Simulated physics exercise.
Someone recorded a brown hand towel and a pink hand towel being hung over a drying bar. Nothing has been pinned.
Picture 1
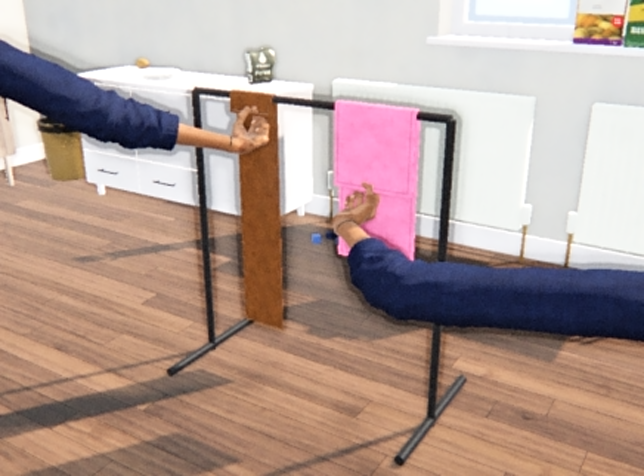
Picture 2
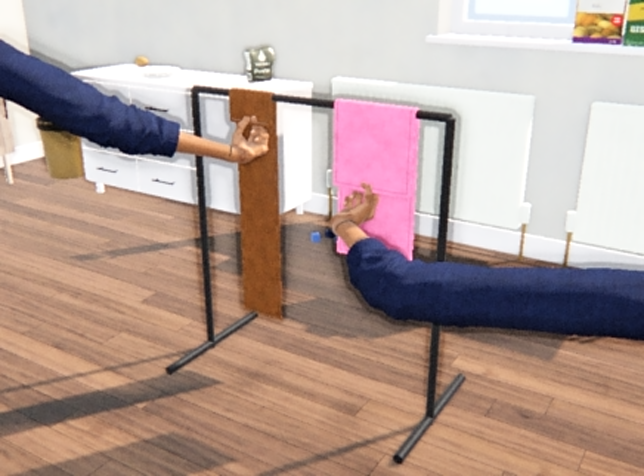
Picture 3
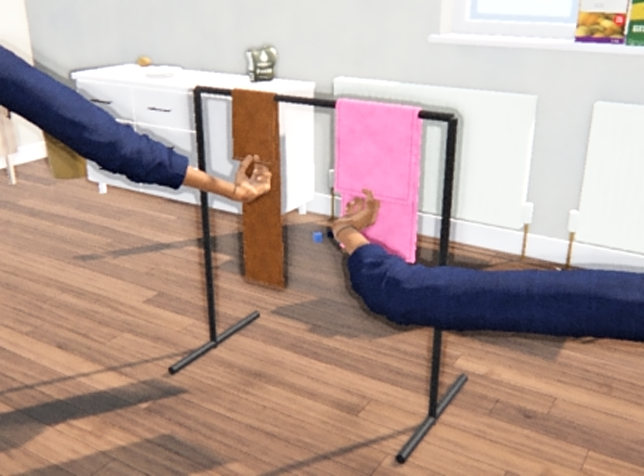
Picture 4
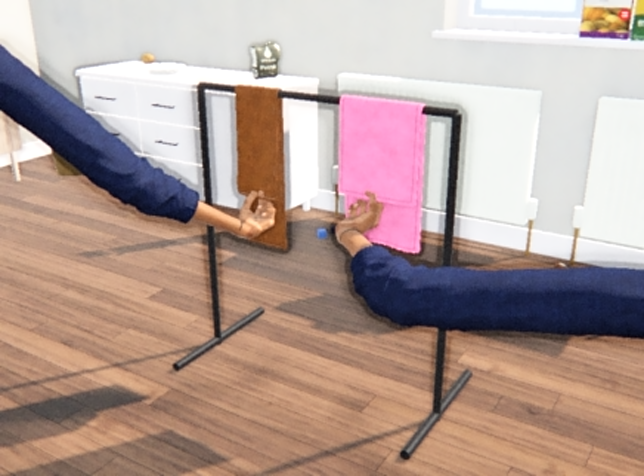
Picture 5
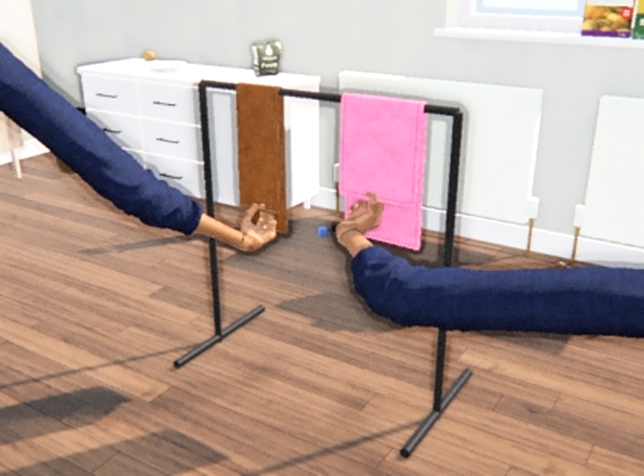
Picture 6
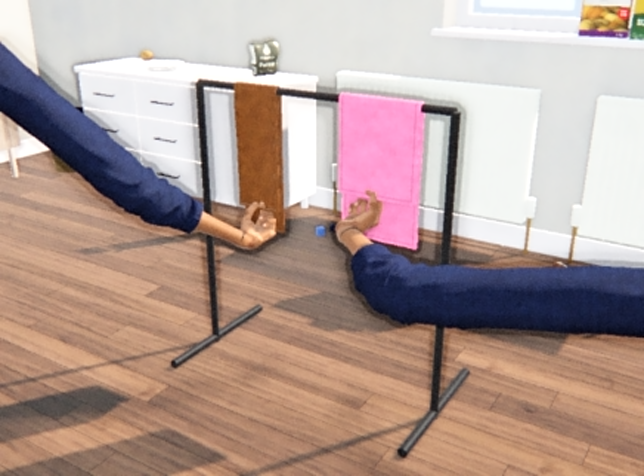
In a bright room with a wood floor, pale walls, a white drawer unit and white wall panels, seen from slightly above, a black drying bar stands on two feet. A long brown towel hangs on the left and a pink one on the right, with a blue-sleeved arm reaching in from each side. The left hand draws the brown towel's front downward while its back rises, the pink towel barely moves, and the view shifts slightly.
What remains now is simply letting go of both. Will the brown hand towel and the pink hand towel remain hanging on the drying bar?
The brown hand towel remains in place; the pink hand towel remains in place.
Then, 0.36 s after the last picture, brown hand towel still hanging; pink hand towel still hanging.
At rest, brown hand towel still hanging; pink hand towel still hanging. The brown hand towel hangs there and the pink hand towel keeps its place.
